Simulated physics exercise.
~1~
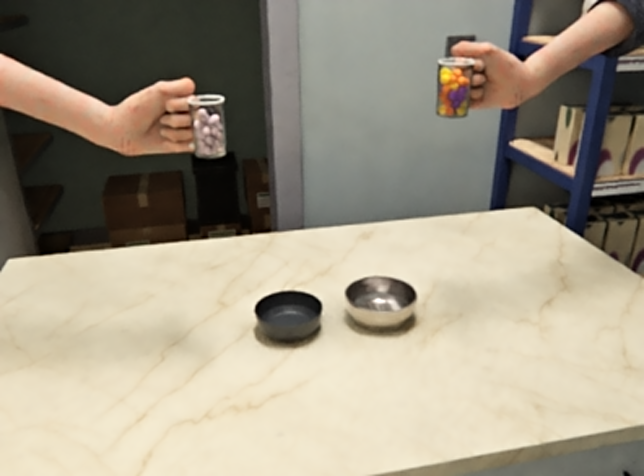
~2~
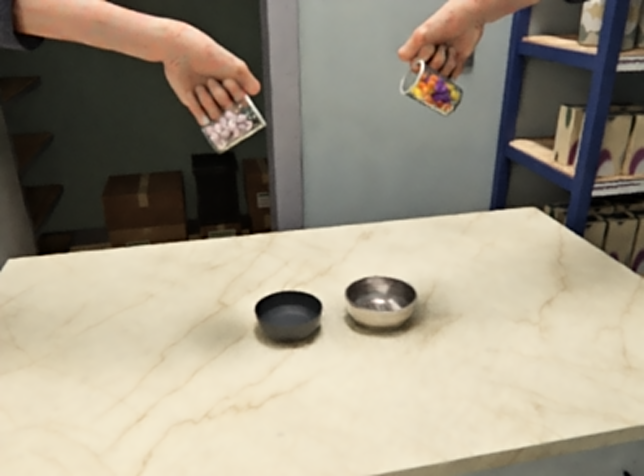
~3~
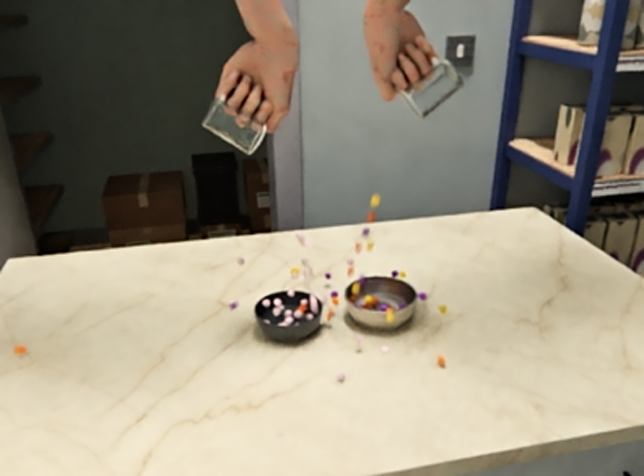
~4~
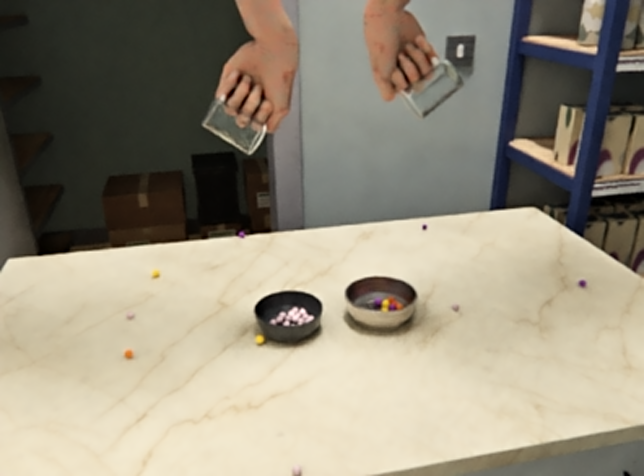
Two hands tipping glass cups of colourful pieces over dark and silver bowls, some landing inside and others scattering across the counter.
